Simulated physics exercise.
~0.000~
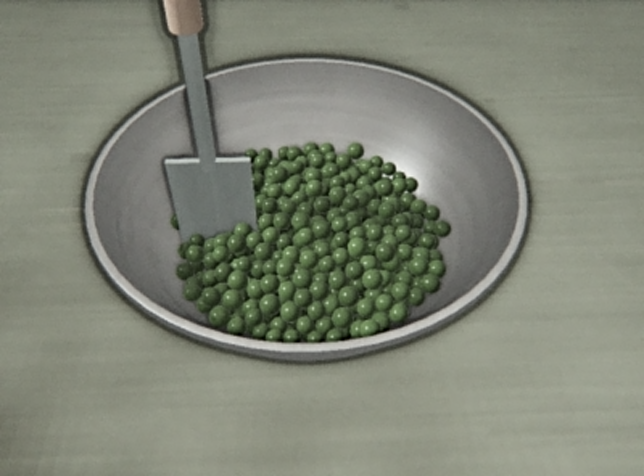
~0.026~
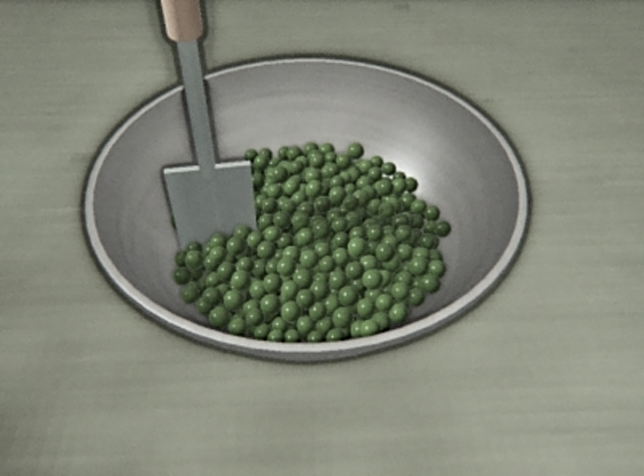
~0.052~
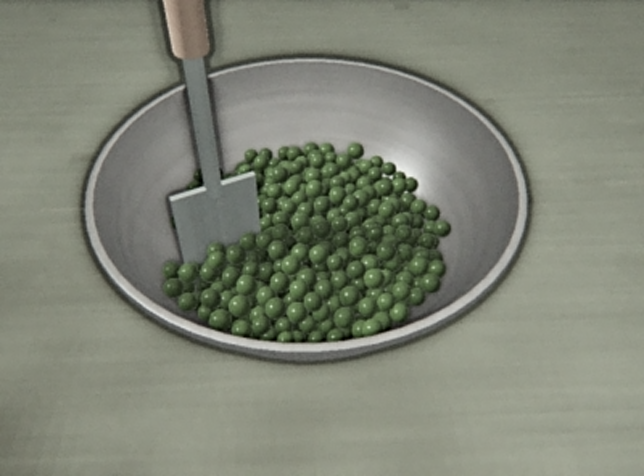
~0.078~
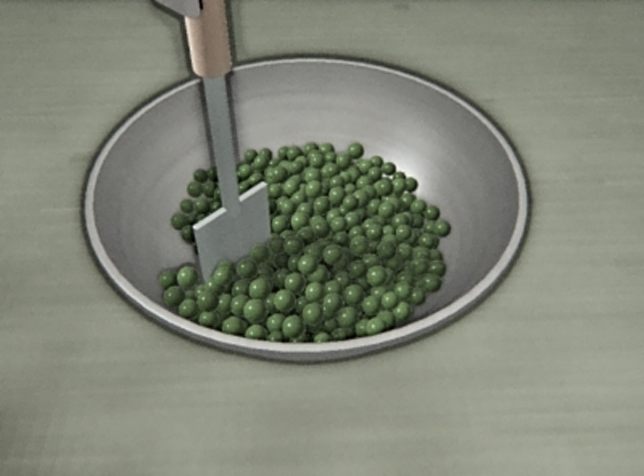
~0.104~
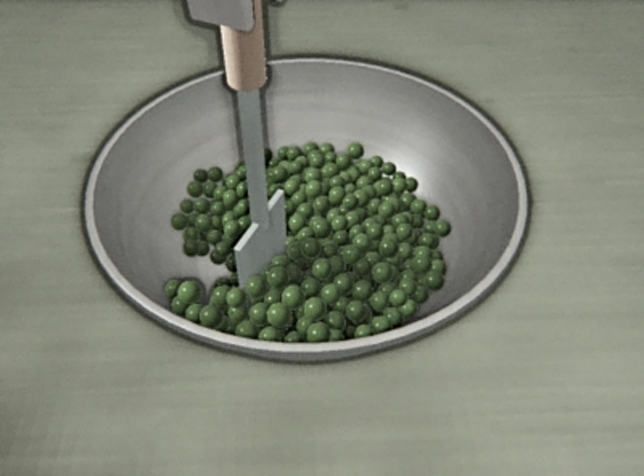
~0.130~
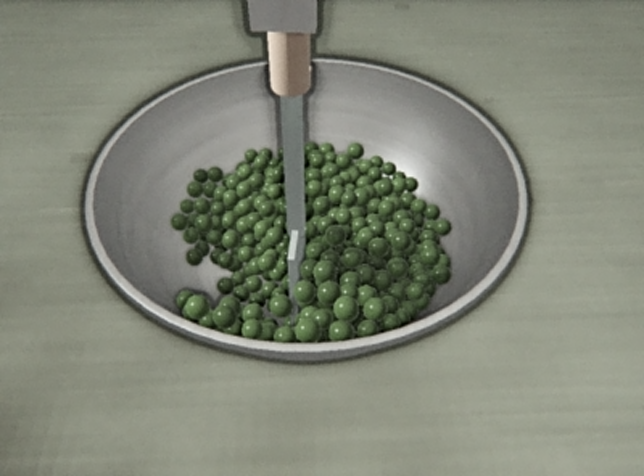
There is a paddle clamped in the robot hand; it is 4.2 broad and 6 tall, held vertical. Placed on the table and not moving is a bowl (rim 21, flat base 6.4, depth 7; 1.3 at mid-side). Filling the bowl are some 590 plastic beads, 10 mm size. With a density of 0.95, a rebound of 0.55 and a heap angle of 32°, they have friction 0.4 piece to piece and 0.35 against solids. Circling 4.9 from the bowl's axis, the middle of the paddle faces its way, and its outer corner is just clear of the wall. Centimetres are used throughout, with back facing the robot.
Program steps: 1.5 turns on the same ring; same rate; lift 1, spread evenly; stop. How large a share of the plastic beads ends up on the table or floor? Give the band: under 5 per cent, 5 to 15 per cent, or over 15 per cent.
Band: 5 to 15 per cent.
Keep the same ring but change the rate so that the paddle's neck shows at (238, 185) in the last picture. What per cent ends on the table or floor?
Some 0 per cent.
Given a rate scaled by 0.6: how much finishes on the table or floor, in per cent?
Some 0 in a hundred.
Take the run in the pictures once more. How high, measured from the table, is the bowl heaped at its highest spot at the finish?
Height: Roughly 6.0 cm.
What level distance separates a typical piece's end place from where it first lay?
About 8 centimetres.
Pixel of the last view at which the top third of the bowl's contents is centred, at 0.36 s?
Centre of upper third: Approx. (311, 125) px.
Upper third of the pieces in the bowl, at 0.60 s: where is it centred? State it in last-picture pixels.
The centre lies near (267, 274) in the last picture.
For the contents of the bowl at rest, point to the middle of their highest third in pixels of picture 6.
Near (344, 215).
After 0.36 s, 260° round, highest piece 10 above the table; 563 in the bowl, 10 on the table or floor, 13 in flight or on the tool.
After 0.60 s, 77° round, highest piece 8 above the table; 534 in the bowl, 47 on the table or floor, 5 in flight or on the tool.
After 0.91 s, 180° round, highest piece 6 above the table; 531 in the bowl, 55 on the table or floor.
After 1.61 s, 180° round, highest piece 6 above the table; 531 in the bowl, 55 on the table or floor.
In the end, 531 in the bowl, 55 on the table or floor. That is 9 % on the table or floor.
